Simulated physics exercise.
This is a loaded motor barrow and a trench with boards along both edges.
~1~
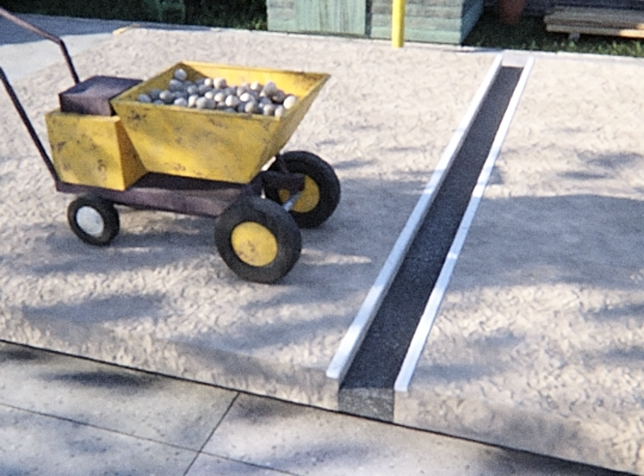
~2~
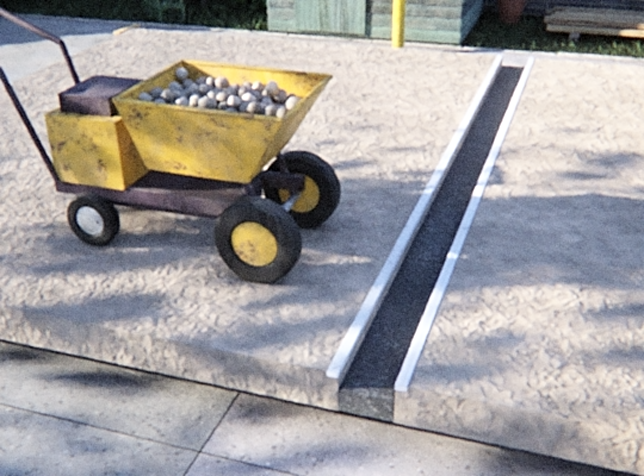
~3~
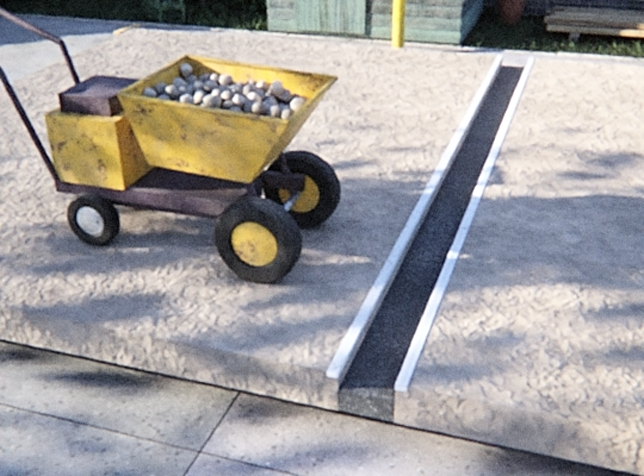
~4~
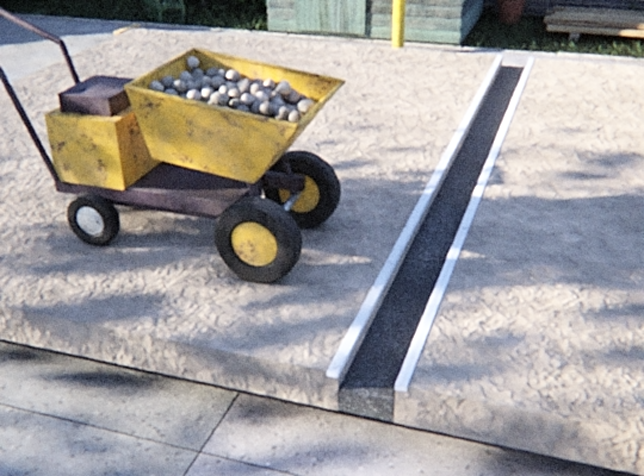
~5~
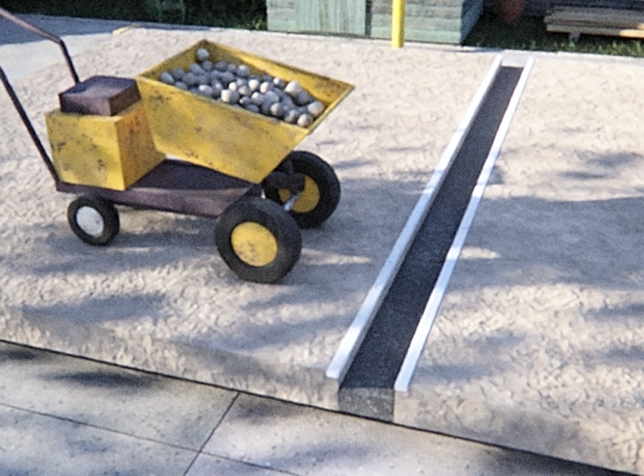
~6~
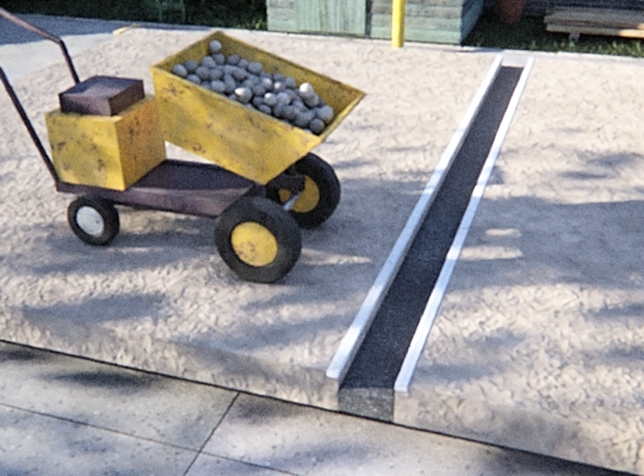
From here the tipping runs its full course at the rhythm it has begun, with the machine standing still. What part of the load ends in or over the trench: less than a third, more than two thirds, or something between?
Between the edges lies from one third to two thirds of the load.
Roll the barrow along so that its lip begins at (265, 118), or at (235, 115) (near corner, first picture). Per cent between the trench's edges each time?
About 60 and 50 per cent.
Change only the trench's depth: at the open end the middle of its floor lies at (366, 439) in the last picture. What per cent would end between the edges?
Roughly 60 in a hundred.
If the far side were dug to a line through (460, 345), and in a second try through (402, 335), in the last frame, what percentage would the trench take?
Roughly 80 per cent, and 30 per cent.
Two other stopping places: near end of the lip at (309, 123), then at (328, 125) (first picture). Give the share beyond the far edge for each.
The first gives 70 %, the second 80 %.
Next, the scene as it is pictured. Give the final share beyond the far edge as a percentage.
Roughly 45 in a hundred.
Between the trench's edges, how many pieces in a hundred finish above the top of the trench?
Some 55 per cent.
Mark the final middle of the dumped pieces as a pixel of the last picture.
Near (436, 266).
Shortly afterwards, skip tipped steeply; the whole lot in the skip.
Next, skip tipped steeply; the bulk in the skip; a little in or heaped over the trench; a little beyond it; a little falling.
Some moments later, skip tipped right over; near a quarter in the skip; near a third in or heaped over the trench; near a third beyond it; only a few falling.
In the end, skip tipped right over; only a few in the skip; only a few short of the trench; near half in or heaped over the trench; near half beyond it.
